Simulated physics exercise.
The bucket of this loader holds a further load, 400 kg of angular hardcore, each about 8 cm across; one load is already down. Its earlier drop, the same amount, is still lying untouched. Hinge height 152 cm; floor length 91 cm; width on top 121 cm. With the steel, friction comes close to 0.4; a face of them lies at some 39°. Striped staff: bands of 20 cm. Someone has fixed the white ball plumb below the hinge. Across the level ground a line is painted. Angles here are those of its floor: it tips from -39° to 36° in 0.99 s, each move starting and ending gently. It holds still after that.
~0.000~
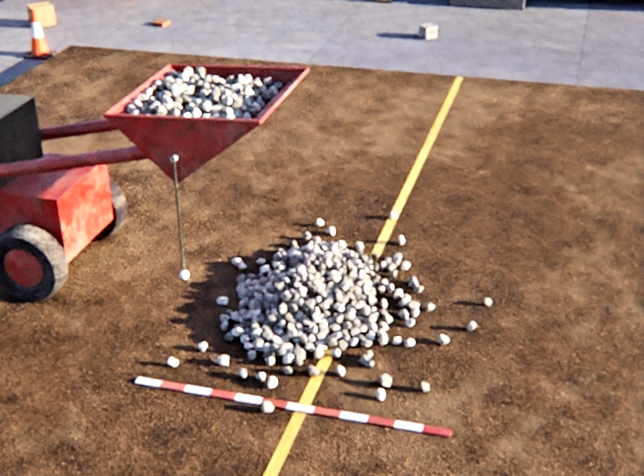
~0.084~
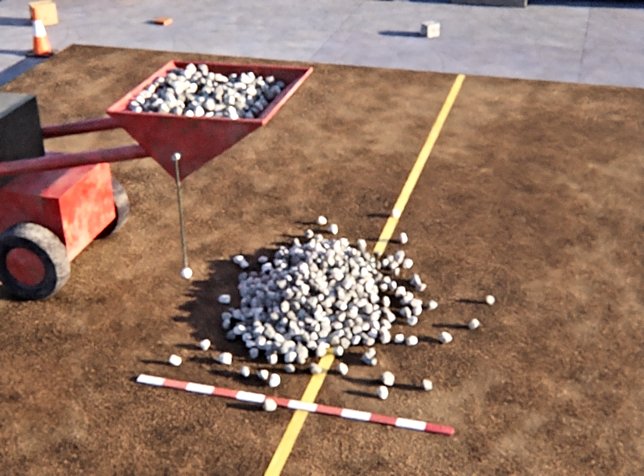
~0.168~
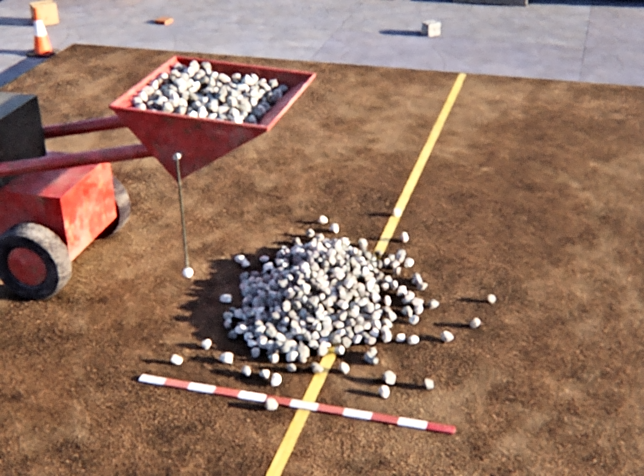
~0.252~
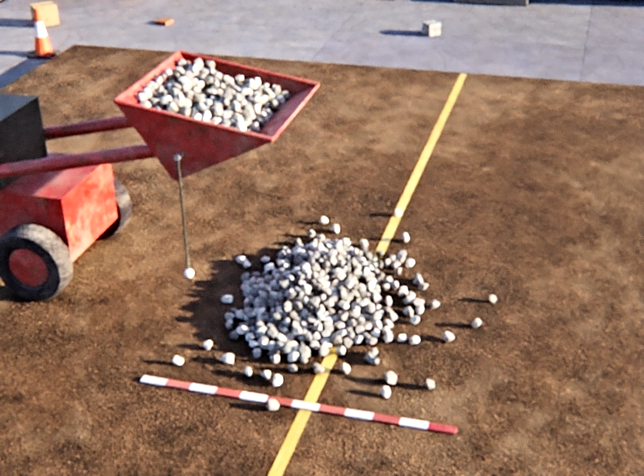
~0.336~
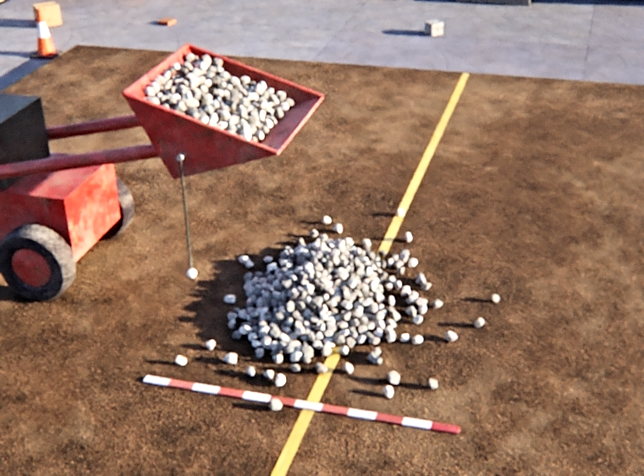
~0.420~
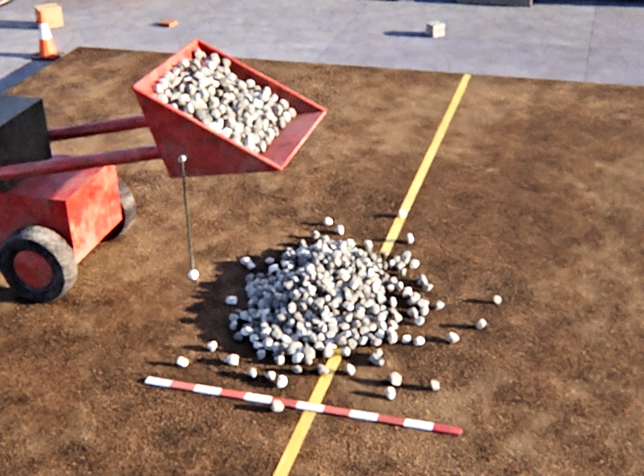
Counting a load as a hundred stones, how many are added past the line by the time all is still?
Some 48 are added.
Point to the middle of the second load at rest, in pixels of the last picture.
Their centre rests close to (353, 288).
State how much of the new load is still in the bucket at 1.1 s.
About 85 per cent.
After 0.7 s the floor is at 24°; in per cent of one load, 100 in the bucket, 84 short of the line, 16 past the line; the foremost stones are at (446, 327).
After 1.1 s the floor is at 36°; in per cent of one load, 83 in the bucket, 101 short of the line, 16 past the line; the foremost stones are at (446, 327).
After 1.4 s the floor is at 36°; in per cent of one load, 33 in the bucket, 144 short of the line, 23 past the line; the foremost stones are at (446, 327).
After 4.1 s the floor is at 36°; in per cent of one load, 0 in the bucket, 135 short of the line, 65 past the line; the foremost stones are at (476, 318). Net gain past the line, 48.
